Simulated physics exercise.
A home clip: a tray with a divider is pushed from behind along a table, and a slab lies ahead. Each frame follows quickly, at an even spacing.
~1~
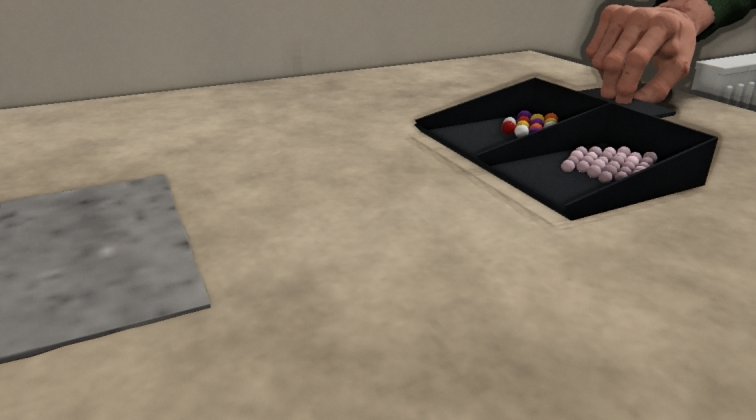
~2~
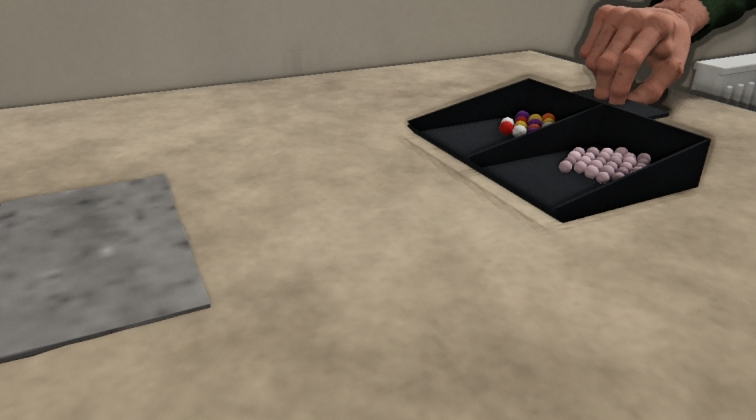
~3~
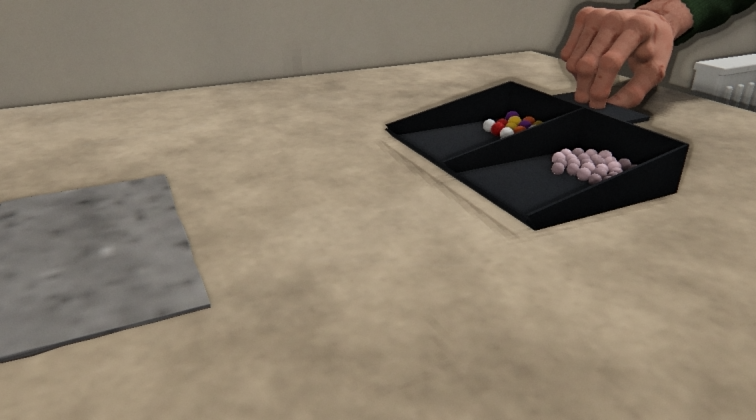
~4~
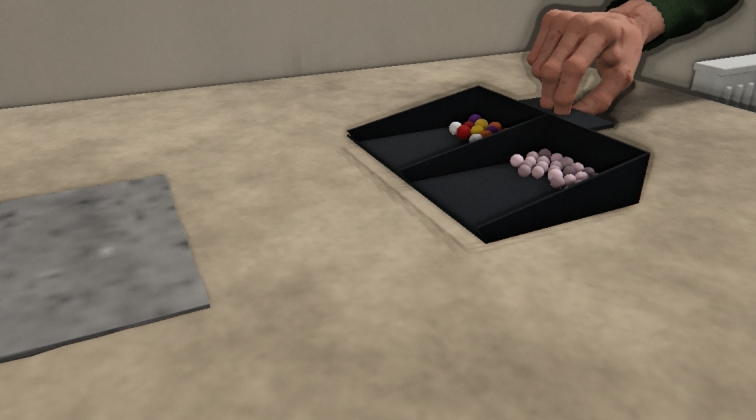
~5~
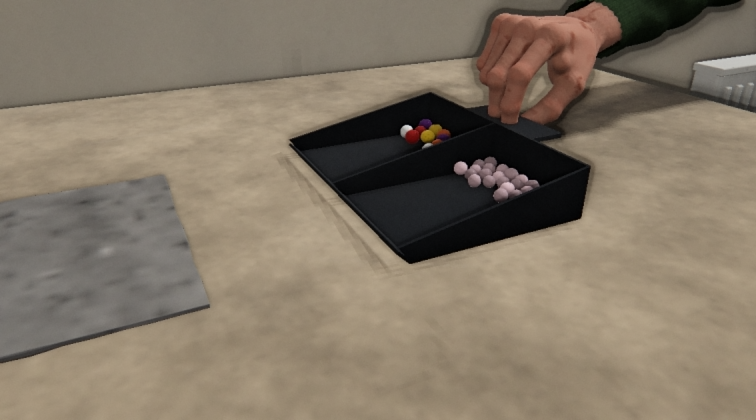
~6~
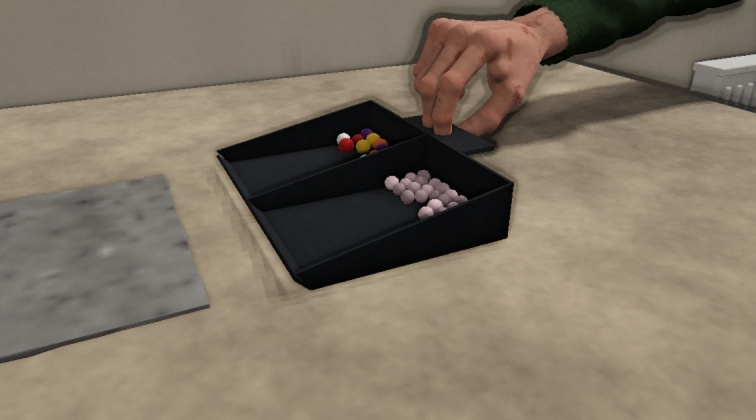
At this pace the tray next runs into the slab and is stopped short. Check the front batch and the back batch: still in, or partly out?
Front batch: Partly out. Back batch: Partly out.
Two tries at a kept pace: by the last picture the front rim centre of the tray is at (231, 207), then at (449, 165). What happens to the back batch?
At the first place it partly escapes, at the second it is contained.
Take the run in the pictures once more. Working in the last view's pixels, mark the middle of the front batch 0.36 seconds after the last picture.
I'd say its middle is near (199, 255).
Then, 0.03 s on from there, tray still sliding, front rim near (206, 212); front batch all inside; back batch all inside.
Then, 0.15 s on from there, tray stopped at the slab; front batch a little out of the tray; back batch near a quarter out of the tray.
Then, 0.36 s on from there, tray stopped at the slab; front batch near half out of the tray; back batch near two thirds out of the tray.
In the end, tray stopped at the slab; front batch near half out of the tray; back batch near two thirds out of the tray.
